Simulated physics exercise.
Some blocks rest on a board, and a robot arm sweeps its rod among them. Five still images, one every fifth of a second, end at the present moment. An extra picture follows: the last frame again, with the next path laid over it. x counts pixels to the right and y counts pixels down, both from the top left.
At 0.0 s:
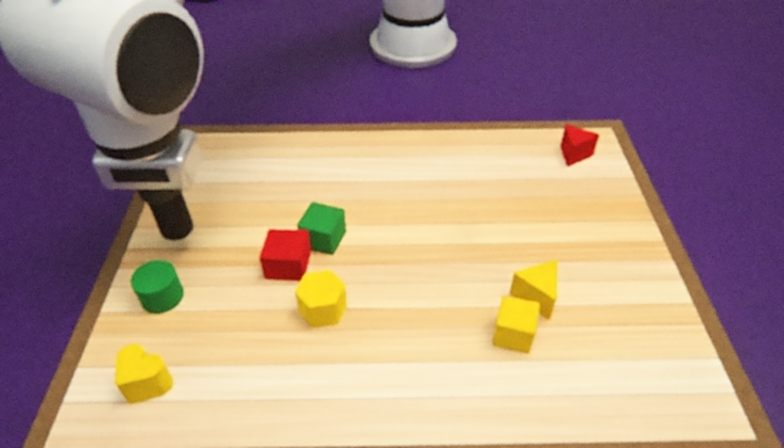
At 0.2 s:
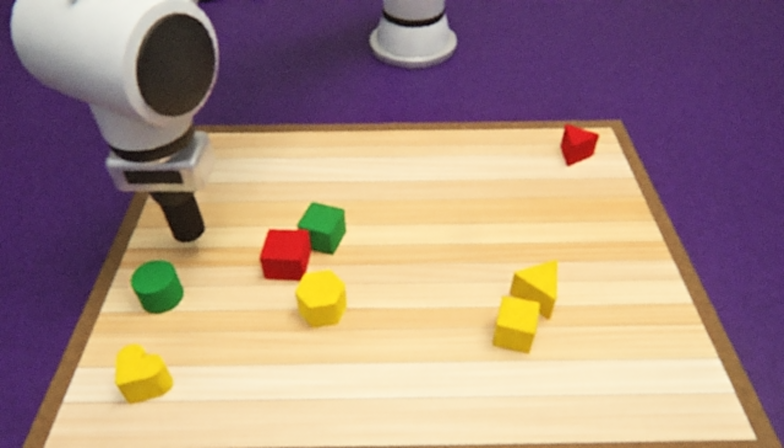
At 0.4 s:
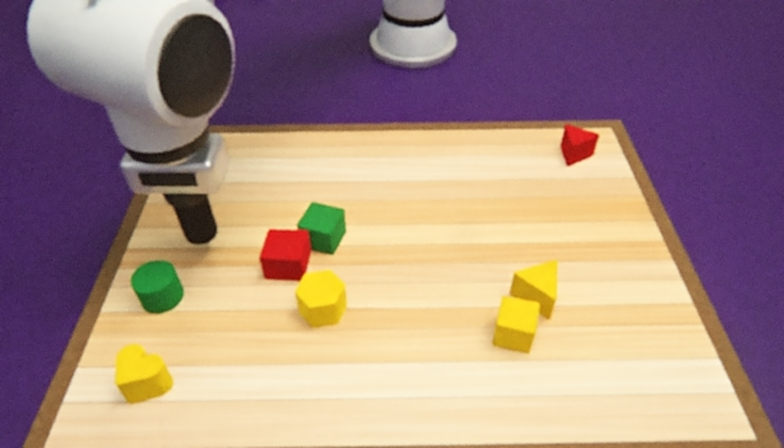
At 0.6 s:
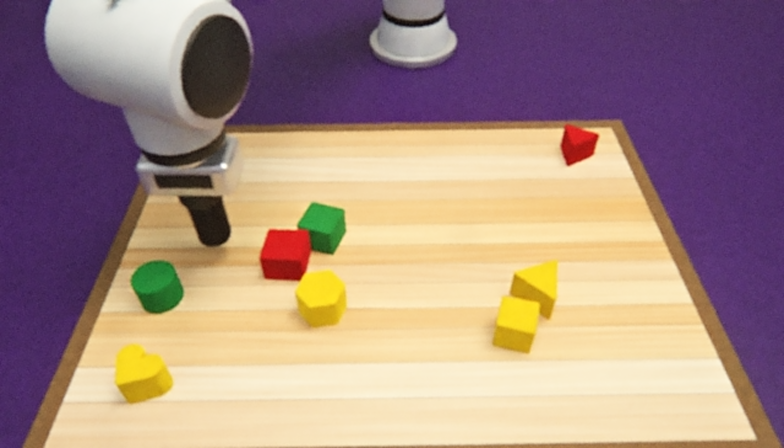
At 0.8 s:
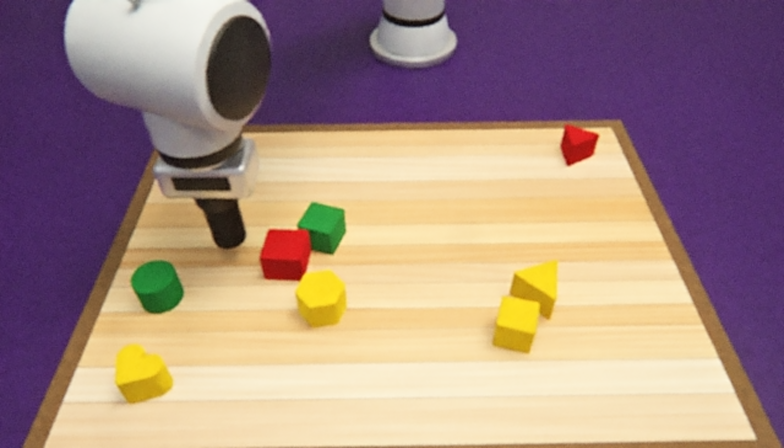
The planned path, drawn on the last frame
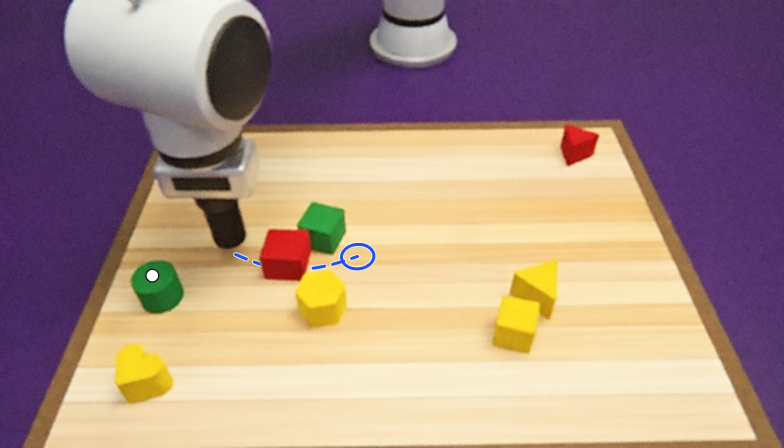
A robot arm moves its black rod slightly right above the board while the blocks stay still.
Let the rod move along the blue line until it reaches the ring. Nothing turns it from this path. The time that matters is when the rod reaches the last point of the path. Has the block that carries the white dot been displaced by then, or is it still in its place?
It's unmoved.
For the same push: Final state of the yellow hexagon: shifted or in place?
It sits in its place.
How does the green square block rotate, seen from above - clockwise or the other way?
From the top, the block rotates counterclockwise.
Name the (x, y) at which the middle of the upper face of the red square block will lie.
The red square block ends near (387, 252).
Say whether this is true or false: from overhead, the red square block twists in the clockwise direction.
True.
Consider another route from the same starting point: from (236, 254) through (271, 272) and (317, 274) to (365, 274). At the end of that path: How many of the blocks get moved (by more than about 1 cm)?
Displaced: One.
The line goes from (236, 254) via (273, 267) and (316, 268), ending at (358, 256); the dot is on the green disc.
The first path, step by step. One third of the way, rod at (270, 252); red square block at (306, 248).
Two thirds of the way, rod at (314, 252); red square block at (350, 252).
At the end, rod at (357, 241); green disc unmoved; red square block at (387, 252), turned 45° clockwise; yellow hexagon unmoved; green square block at (328, 214), turned 30° anticlockwise.
